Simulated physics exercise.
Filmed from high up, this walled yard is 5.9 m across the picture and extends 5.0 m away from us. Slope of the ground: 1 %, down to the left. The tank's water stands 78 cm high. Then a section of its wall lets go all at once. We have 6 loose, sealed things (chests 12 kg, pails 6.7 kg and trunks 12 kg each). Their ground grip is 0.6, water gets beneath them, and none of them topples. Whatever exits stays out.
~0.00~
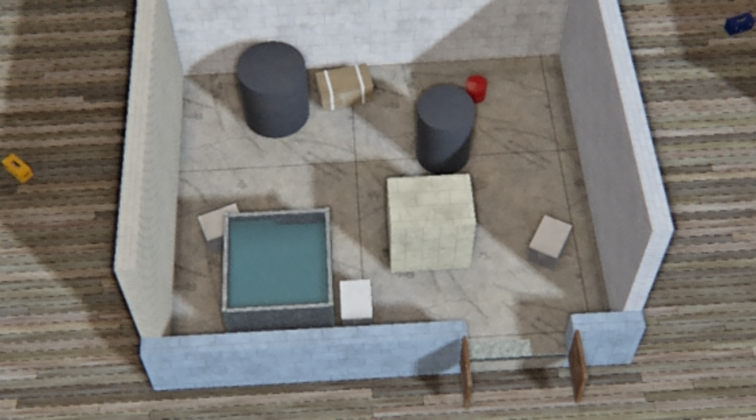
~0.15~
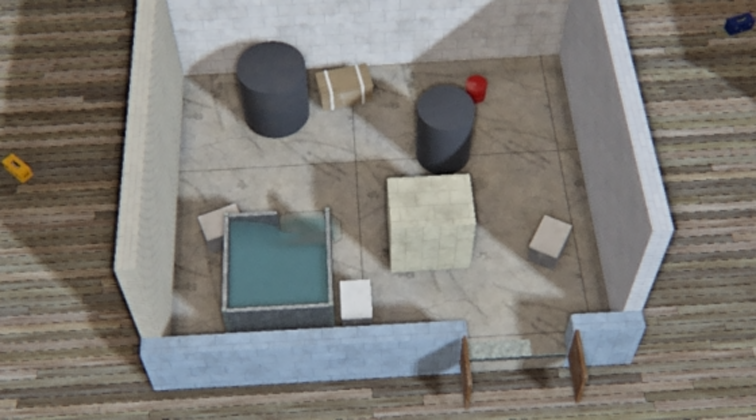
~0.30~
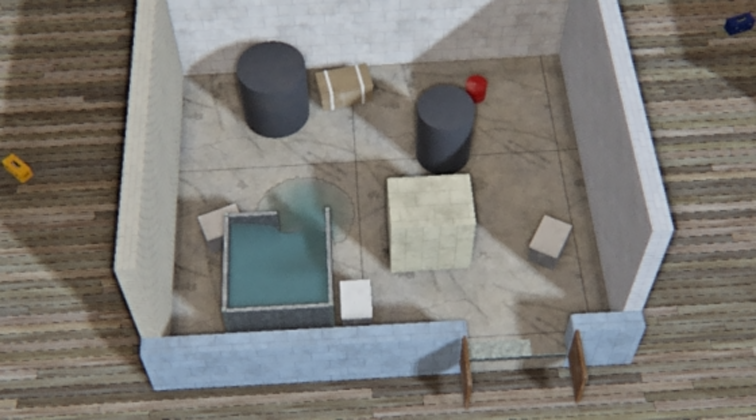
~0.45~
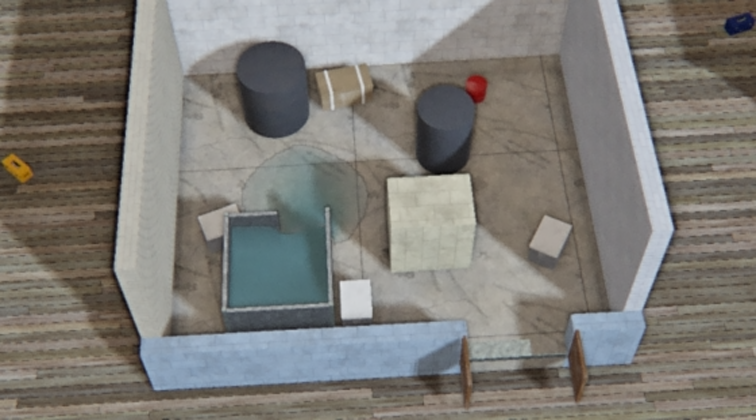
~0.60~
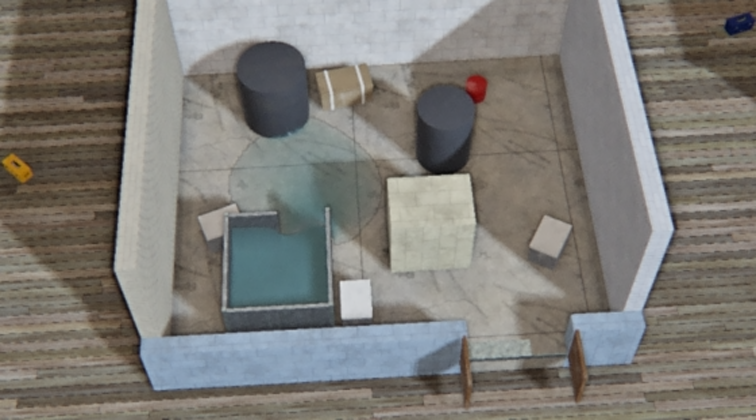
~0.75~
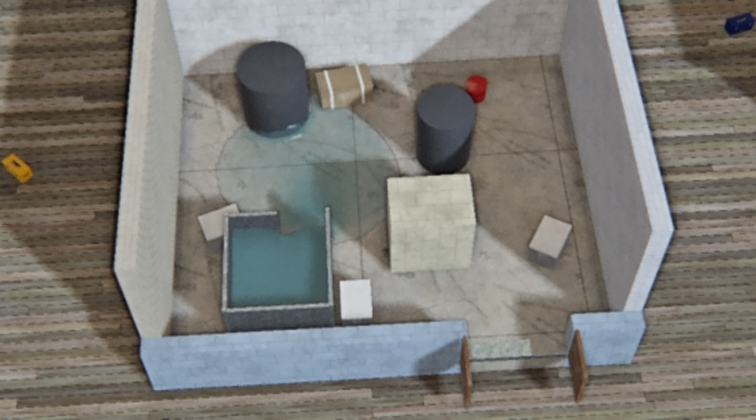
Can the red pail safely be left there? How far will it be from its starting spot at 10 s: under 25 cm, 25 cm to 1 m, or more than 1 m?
It will be 25 cm to 1 m away.
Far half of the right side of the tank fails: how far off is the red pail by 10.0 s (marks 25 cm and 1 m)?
I'd expect the red pail to have remained in place.
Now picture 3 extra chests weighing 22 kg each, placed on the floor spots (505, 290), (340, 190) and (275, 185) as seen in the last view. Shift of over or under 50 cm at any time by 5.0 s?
Spot by spot, in turn: Falls short, exceeds it, exceeds it.
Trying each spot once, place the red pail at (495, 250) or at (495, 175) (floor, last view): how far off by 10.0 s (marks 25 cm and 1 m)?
Well, it scarcely moves on the first try and scarcely moves on the second.
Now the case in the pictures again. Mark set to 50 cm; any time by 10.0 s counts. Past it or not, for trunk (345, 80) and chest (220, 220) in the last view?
The first topped the threshold, and the second never reached the threshold.
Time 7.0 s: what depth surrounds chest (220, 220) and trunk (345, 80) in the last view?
First roughly 4 cm, second roughly 5 cm.
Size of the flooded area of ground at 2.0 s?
Roughly 14 m2.
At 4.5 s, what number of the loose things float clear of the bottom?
Then: 1.
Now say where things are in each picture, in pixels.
In the first picture, the red pail at (477, 83), on the bottom; water covers 1.8 m2; 0 of 6 have shifted.
In the second picture, the red pail at (477, 83), on the bottom; water covers 2.3 m2; 0 of 6 have shifted.
In the third picture, the red pail at (477, 83), on the bottom; water covers 3.0 m2; 0 of 6 have shifted.
In the fourth picture, the red pail at (477, 83) rests on the ground; 4.1 m2 under water; 0 of 6 have shifted.
In the fifth picture, the red pail at (477, 83) rests on the ground; water covers 5.2 m2; 0 of 6 have shifted.
In the sixth picture, the red pail at (477, 83) rests on the ground; 6.4 m2 under water; 0 of 6 have shifted.
After 2.0 s the red pail is near (477, 83), 0.0 m from its start, aground; 0 of 6 are out; 1 afloat.
After 4.5 s the red pail is near (494, 101), 0.4 m from its start, aground; 0 of 6 are out; 1 afloat.
After 7.0 s the red pail is near (500, 102), 0.5 m from its start, aground; 0 of 6 are out; 1 afloat.
After 10.0 s the red pail is near (500, 102), 0.5 m from its start, aground; 0 of 6 are out; 2 afloat.
